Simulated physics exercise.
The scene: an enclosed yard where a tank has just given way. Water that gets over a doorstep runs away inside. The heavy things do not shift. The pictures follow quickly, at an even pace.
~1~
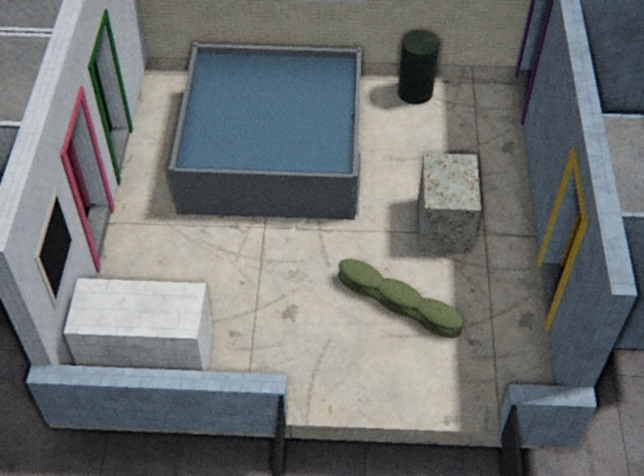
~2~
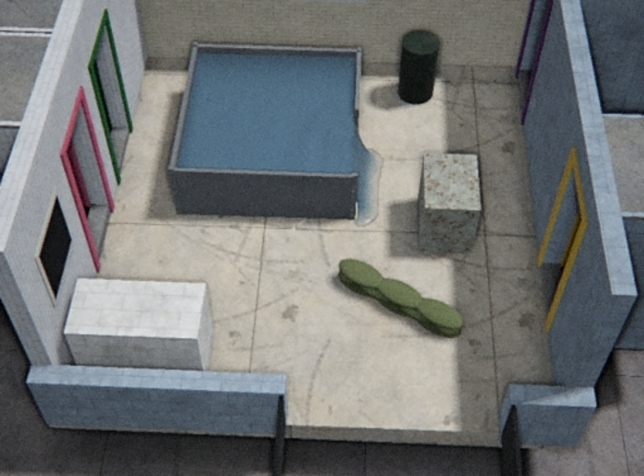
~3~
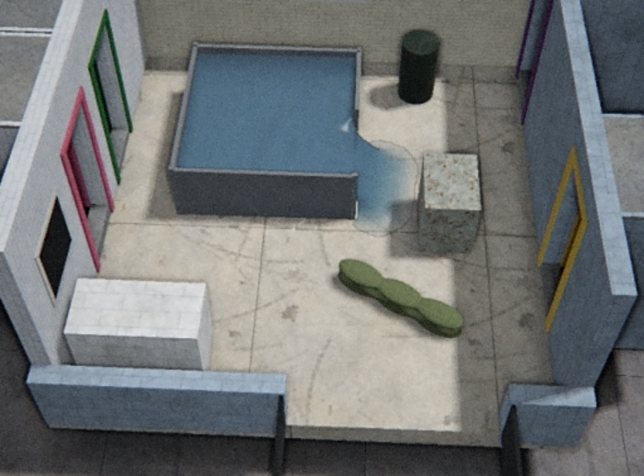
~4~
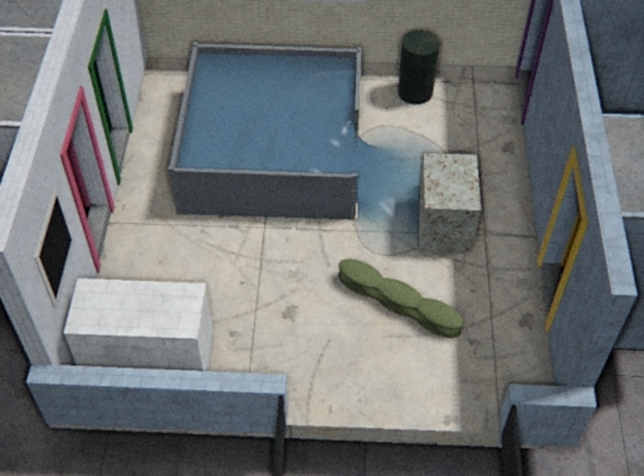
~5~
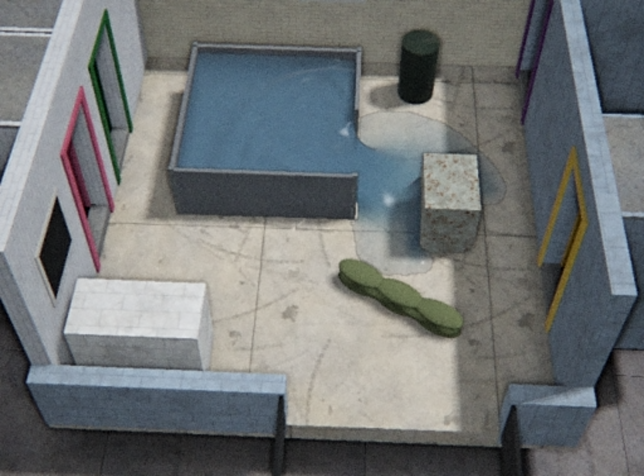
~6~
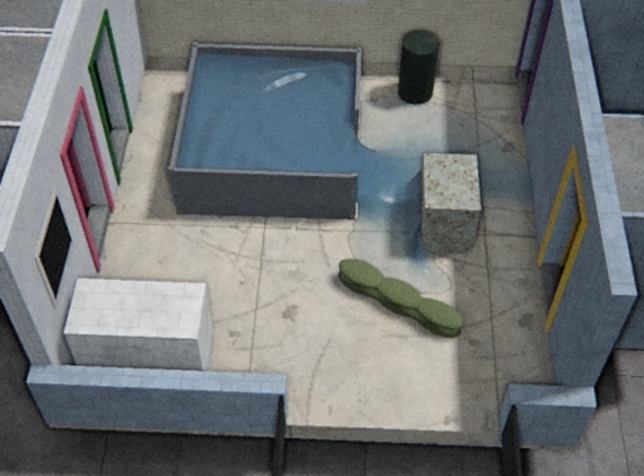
Water pours from the tank's right side and spreads across the floor around a stone block.
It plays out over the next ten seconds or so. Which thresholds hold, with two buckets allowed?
In the end: The yellow door lets in a lot; the pink door admits no more than that; the purple door lets in a lot; the green door admits no more than that.
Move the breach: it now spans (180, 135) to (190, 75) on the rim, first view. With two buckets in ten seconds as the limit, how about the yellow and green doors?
My reading: Yellow takes less; green floods.
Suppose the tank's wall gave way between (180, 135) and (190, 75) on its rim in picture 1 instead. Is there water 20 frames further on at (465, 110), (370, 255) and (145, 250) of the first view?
As listed: Free of water, free of water, awash.
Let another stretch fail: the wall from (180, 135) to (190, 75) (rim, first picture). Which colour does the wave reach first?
It is the one in green.
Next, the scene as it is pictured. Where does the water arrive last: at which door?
The green one.
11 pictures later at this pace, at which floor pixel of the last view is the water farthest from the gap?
At about (552, 416).
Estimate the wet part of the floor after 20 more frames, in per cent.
About 65 per cent.
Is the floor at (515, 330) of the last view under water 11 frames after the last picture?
Answer: Wet.
A moment on, water covers 30 % of the floor; the yellow door wet at the sill, nothing in, the pink door not reached, the purple door wet at the sill, nothing in, the green door not reached.
Next, water covers 50 % of the floor; the yellow door under two buckets in, the pink door not reached, the purple door under two buckets in, the green door not reached.
Then, water covers 65 % of the floor; the yellow door over two buckets in, the pink door wet at the sill, nothing in, the purple door over two buckets in, the green door not reached.
Later, water covers 95 % of the floor; the yellow door far over two buckets in, the pink door wet at the sill, nothing in, the purple door far over two buckets in, the green door wet at the sill, nothing in.
In the end, water covers 95 % of the floor; the yellow door far over two buckets in, the pink door under two buckets in, the purple door far over two buckets in, the green door under two buckets in.
